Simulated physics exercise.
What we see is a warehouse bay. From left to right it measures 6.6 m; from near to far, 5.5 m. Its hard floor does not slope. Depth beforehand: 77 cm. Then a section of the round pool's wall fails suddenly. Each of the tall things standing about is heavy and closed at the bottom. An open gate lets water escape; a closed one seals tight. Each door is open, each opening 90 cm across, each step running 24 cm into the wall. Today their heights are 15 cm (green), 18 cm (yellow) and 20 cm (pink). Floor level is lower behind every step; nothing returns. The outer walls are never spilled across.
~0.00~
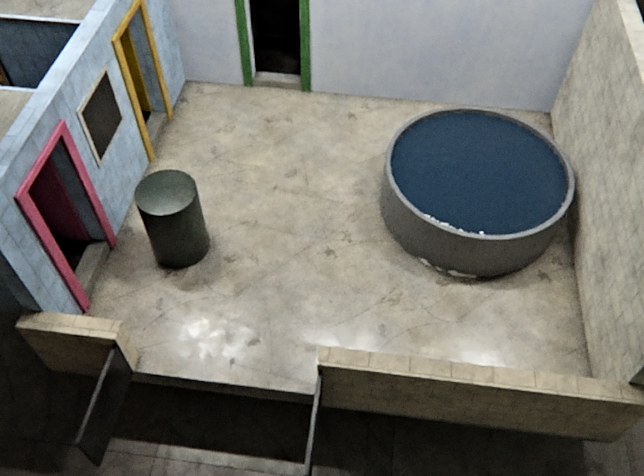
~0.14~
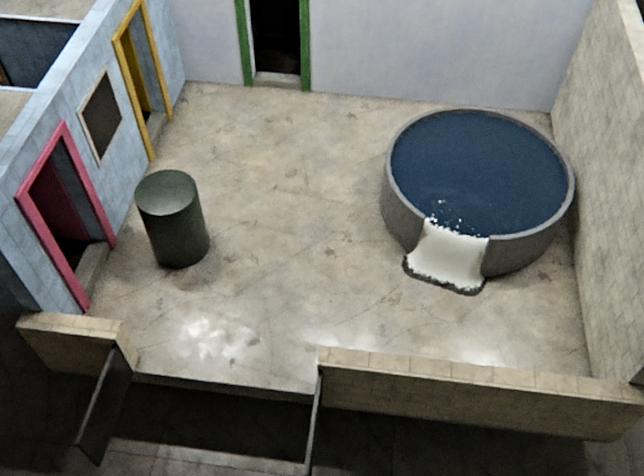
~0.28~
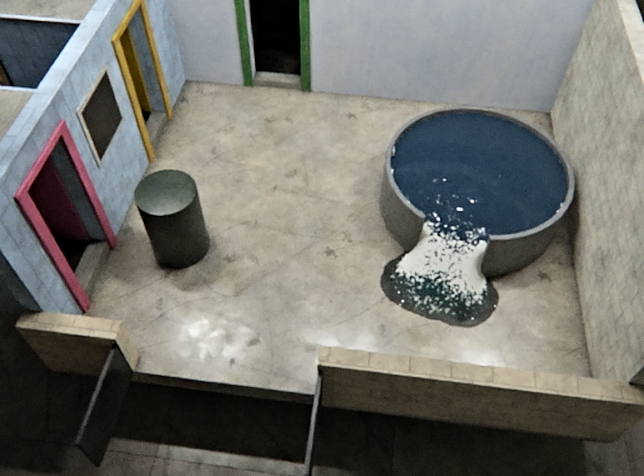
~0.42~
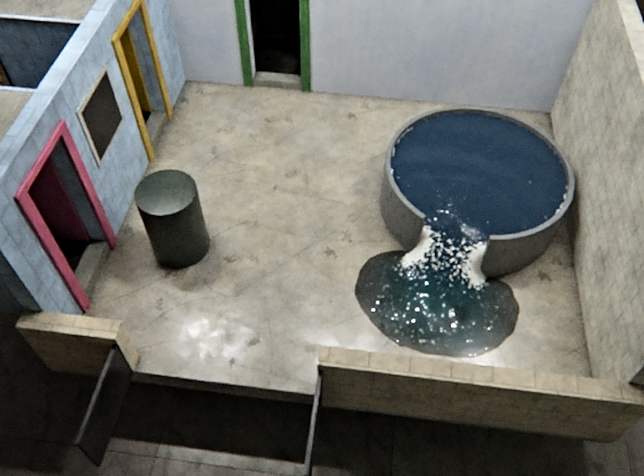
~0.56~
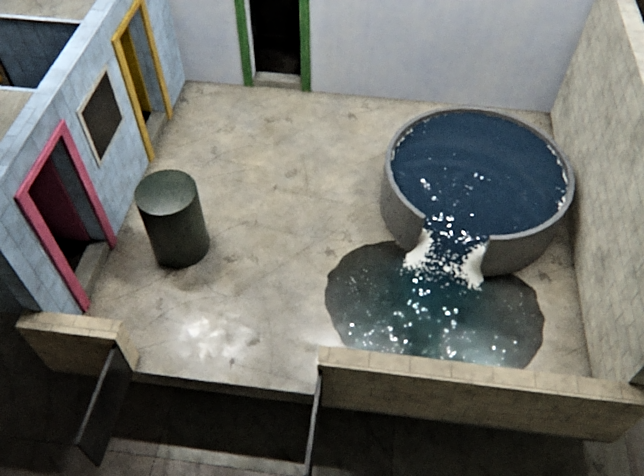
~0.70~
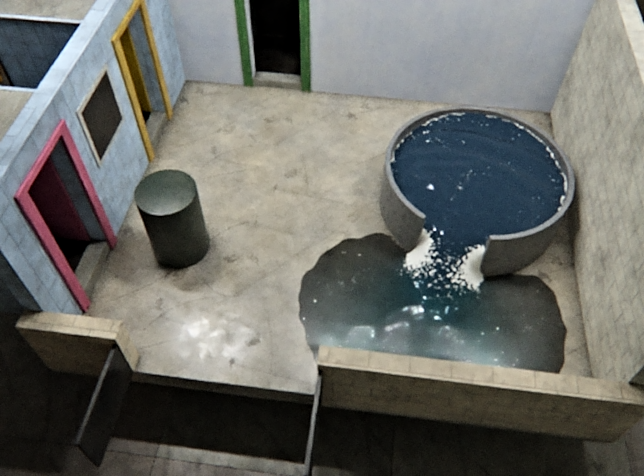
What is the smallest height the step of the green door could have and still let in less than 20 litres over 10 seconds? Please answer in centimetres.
About 6.5 cm.
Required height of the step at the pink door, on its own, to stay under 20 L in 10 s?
For pink: Close to 17 cm.
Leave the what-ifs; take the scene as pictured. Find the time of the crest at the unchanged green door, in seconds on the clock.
At roughly 10.0 s.
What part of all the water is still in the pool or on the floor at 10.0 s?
Roughly 78 percent of the water remains.
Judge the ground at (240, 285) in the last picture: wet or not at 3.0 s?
I'd say that place has got wet.
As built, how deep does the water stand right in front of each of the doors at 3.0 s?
Before green it's 0 cm, before yellow 0 cm, before pink 23 cm.
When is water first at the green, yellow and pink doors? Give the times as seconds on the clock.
Arrival times - green 5.5 s, yellow 3.8 s, pink 2.4 s.
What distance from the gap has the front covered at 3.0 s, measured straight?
About 5.2 metres out.
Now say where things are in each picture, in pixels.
The first frame shows the round pool at (477, 170) is whole and still, 77 cm deep; the green door at (275, 40) is dry.
In the second frame, the front is at (413, 271), 0.3 m from the gap at (448, 257); 0.2 m2 of floor is wet, 77 cm left at the back.
In the third frame, the gap is at (448, 257), the front 0.8 m out at (430, 314); the back of the round pool holds 77 cm.
In the fourth frame, the front is at (415, 344), 1.3 m from the gap at (448, 258); 2.2 m2 of floor is wet, 77 cm left at the back.
In the fifth frame, the front is at a hidden place, 2.0 m from the gap at (448, 258); 4.1 m2 of floor is wet, 77 cm left at the back.
In the sixth frame, the gap is at (448, 257), the front 2.3 m out at a hidden place; the back of the round pool holds 74 cm; the green door at (275, 40), 4.7 m from the gap, is still 4.0 m from the nearest water.
After 1.4 s water covers 25 % of the floor, deepest (44 cm) near (423, 376); it has not reached the green door.
After 3.0 s water covers 40 % of the floor, deepest (34 cm) near (589, 410); it has not reached the green door.
After 10.0 s water covers 95 % of the floor, deepest (15 cm) near (589, 410); 10 cm at the green door, 0 litres in over its 15 cm step.
At the green door as built, the water arrived by 5.6 s and peaked near 10 cm at 10.0 s.
Run again over the same 10 s with other heights there, 37 litres in over 5 cm, 6 litres over 8 cm. The limit of 20 litres is kept from about 6.5 cm up.
